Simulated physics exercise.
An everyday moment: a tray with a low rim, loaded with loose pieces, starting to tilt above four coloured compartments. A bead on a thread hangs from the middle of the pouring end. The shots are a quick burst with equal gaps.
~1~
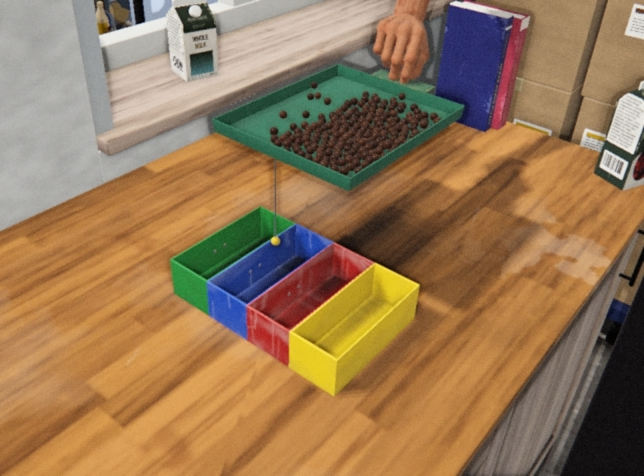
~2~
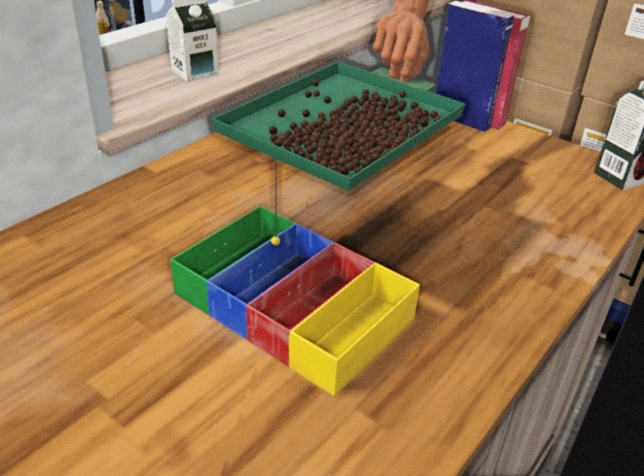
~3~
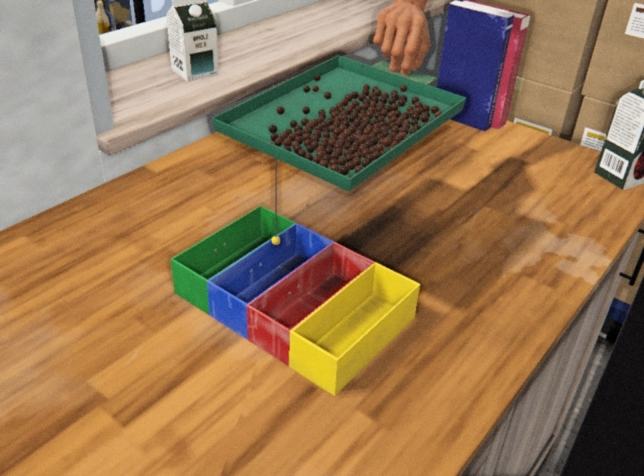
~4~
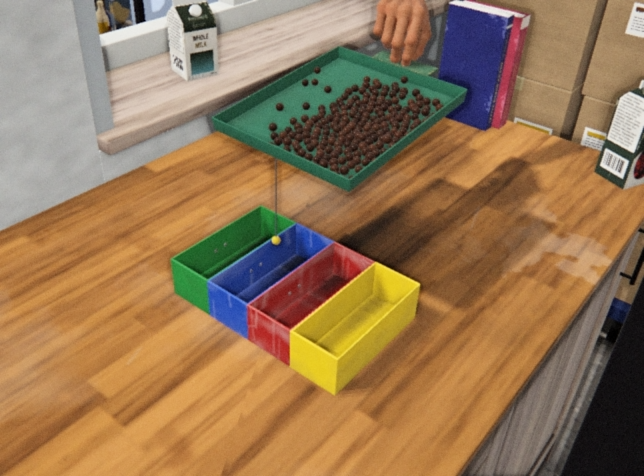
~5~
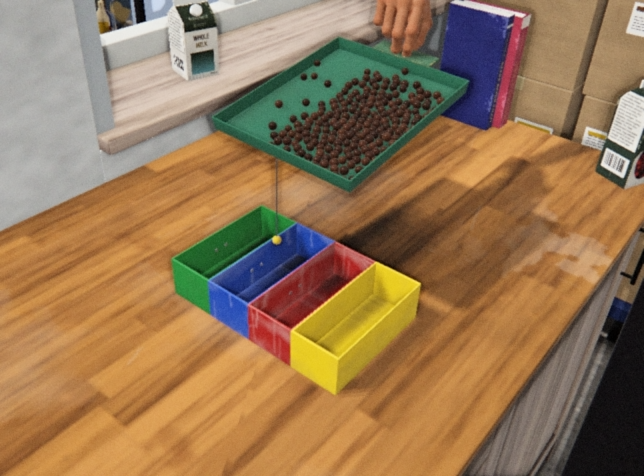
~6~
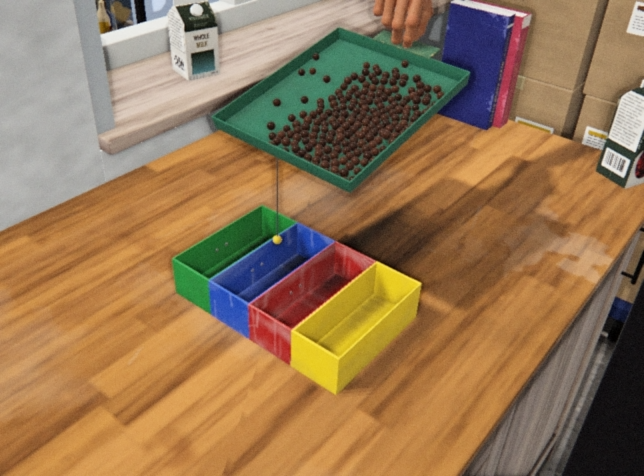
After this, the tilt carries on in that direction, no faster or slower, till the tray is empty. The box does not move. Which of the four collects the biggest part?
Fullest: The red cell.
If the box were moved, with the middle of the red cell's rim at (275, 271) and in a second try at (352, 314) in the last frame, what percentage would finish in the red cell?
Near 30 % and 10 %.
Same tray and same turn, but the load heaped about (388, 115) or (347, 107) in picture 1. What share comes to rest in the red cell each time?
First some 50, then 40 per cent.
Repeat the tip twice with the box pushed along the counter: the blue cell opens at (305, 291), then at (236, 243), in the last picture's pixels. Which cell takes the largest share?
The first try: The blue one. The second: The yellow one.
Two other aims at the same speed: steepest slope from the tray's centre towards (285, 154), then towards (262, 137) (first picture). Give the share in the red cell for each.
About 20 and 0 per cent.
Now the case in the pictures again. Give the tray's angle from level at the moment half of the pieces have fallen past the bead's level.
Near 95 degrees.
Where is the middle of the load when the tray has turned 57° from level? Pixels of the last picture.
Around (323, 121).
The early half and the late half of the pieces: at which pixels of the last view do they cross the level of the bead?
Around (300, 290) and then (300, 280).
Just after the last frame, tray tipped steeply; almost all on the tray; just a few falling or outside the box.
A moment on, tray tipped right over; roughly a quarter on the tray; roughly a third in the red cell; about a tenth in the blue cell; about a tenth in the yellow cell; just a few in the green cell; roughly a quarter falling or outside the box.
Further on, tray tipped past a quarter turn; roughly half in the red cell; roughly a quarter in the blue cell; roughly a quarter in the yellow cell; about a tenth in the green cell; about a tenth falling or outside the box.
When it is over, tray tipped past a quarter turn; roughly half in the red cell; roughly a quarter in the blue cell; roughly a quarter in the yellow cell; about a tenth in the green cell; about a tenth outside the box.
